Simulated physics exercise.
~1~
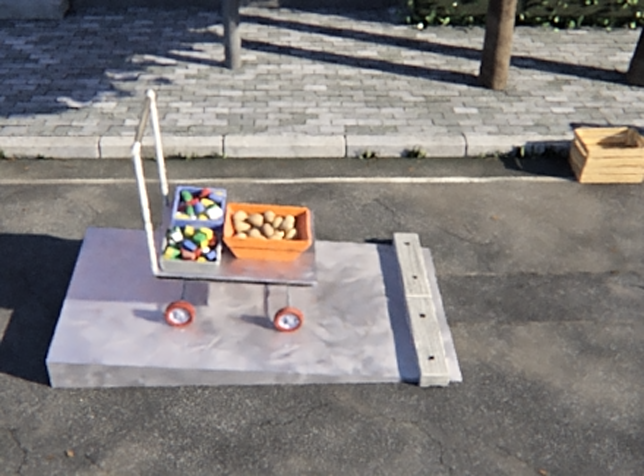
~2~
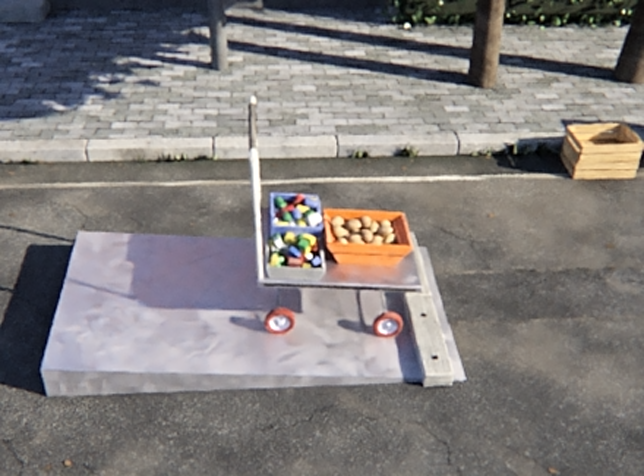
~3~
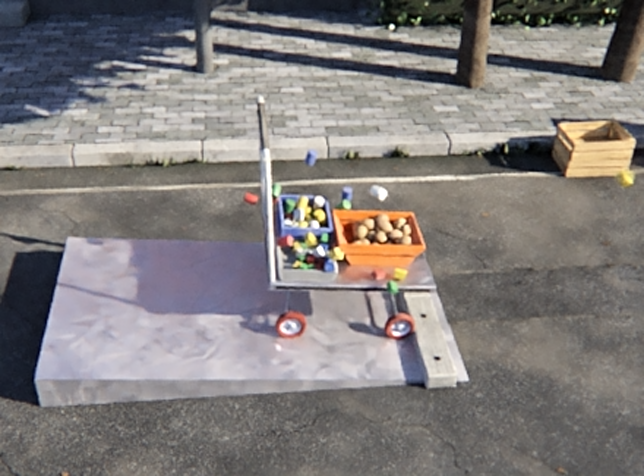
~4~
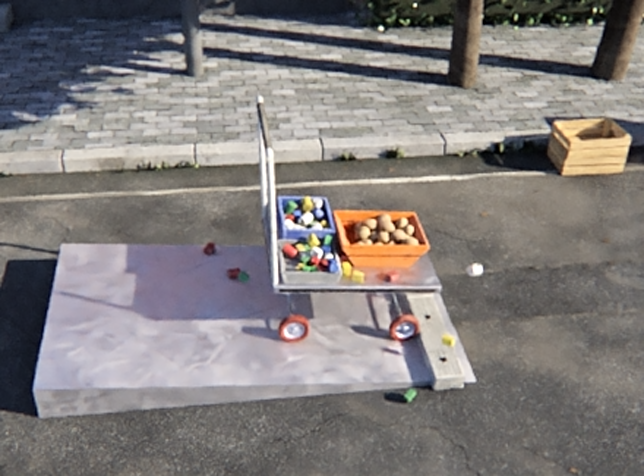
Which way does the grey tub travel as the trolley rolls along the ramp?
The grey tub travels to the right, carried on the trolley towards the beam.
On a sunlit road beside a kerb and paved walkway, seen from above and drifting slightly sideways, a flatbed trolley stands on a pale, gentle ramp. It carries a blue tub and a grey tub of small colourful pieces on the left and an orange tub of potatoes on the right, with a wooden crate farther off. The trolley rolls right, down towards a beam at the ramp's foot, and stops there. Small pieces fly up from the blue and grey tubs. They scatter over the deck, ramp and road, while the potatoes stay in the orange tub.
